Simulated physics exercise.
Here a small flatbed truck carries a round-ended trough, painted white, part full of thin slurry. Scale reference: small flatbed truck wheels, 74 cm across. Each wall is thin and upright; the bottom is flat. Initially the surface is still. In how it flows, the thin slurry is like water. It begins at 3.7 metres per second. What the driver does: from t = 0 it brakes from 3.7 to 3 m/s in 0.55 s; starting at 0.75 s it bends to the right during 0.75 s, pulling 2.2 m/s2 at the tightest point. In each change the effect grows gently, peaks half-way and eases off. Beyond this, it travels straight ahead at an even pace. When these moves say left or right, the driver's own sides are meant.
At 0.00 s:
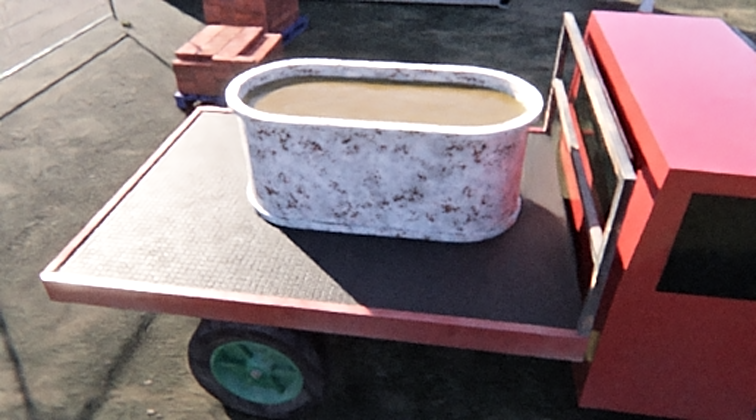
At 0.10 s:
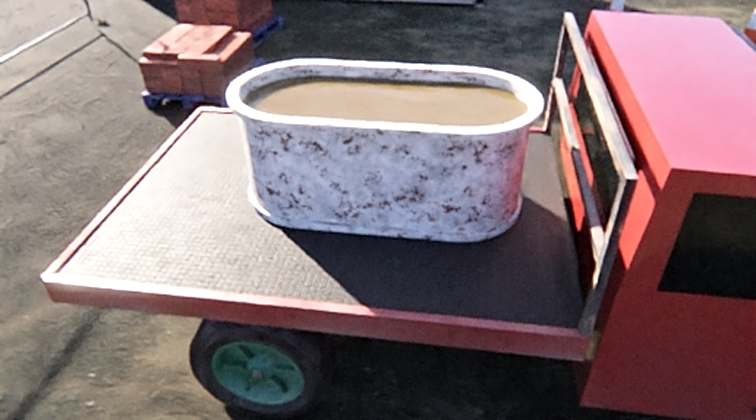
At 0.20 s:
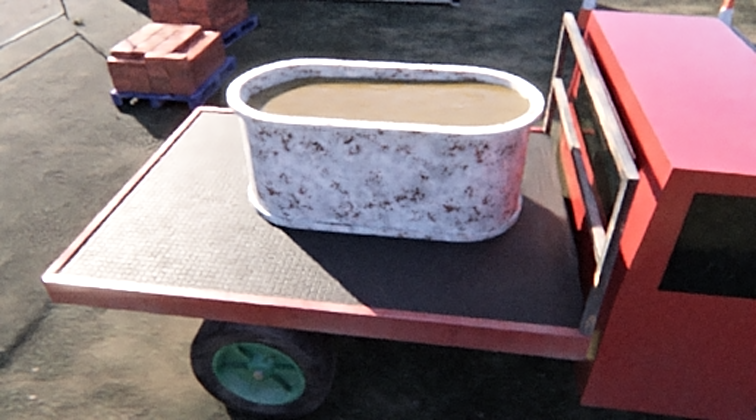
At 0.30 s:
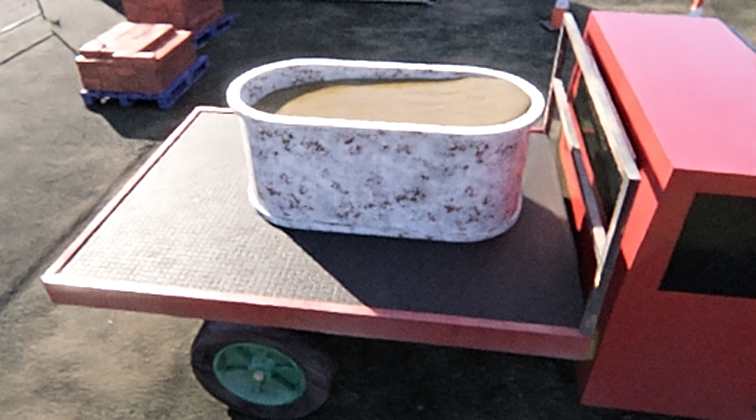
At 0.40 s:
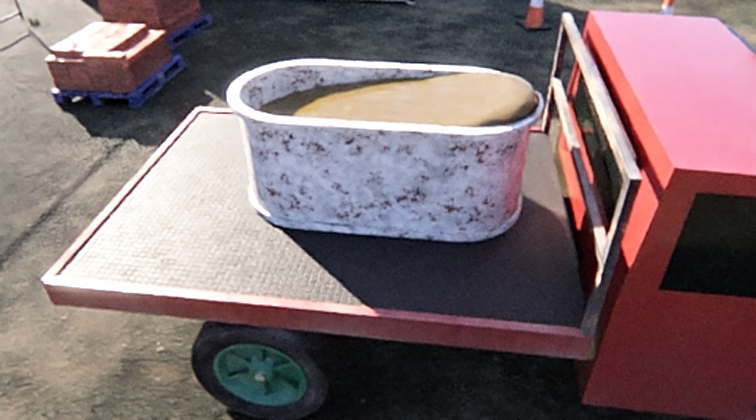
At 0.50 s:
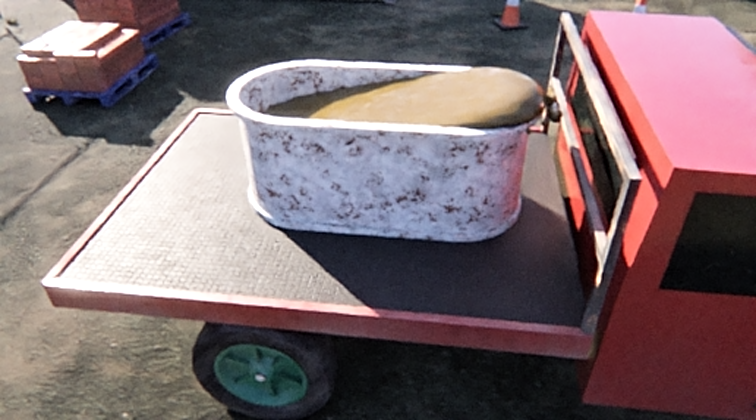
A red flatbed truck carries a white trough as the brown liquid inside heaps rightward.
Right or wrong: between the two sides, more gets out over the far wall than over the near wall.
Right.
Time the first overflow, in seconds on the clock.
I'd put it at near 0.7 seconds.
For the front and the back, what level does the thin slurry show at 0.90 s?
Around 54 cm toward the front, with 46 cm behind.
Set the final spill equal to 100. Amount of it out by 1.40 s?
Near 40 in a hundred.
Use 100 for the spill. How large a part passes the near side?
I'd put it at about 10 percent of what spills.
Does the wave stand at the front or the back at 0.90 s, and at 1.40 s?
Tilt: Towards the fore end, then towards the aft end.
By 0.90 s it stands 46 cm high behind and 55 cm in front; 2 per cent has gone over the right end, a little elsewhere.
By 1.40 s it stands 60 cm high behind and 40 cm in front; 3 per cent has gone over the right end and the far side.
By 2.00 s it stands 40 cm high behind and 60 cm in front; 6 per cent has gone over the far side and the right end, a little elsewhere.
By 4.49 s 8 per cent has gone over the far side and the right end, a little elsewhere; the far side has passed 4 per cent and the near side 1.
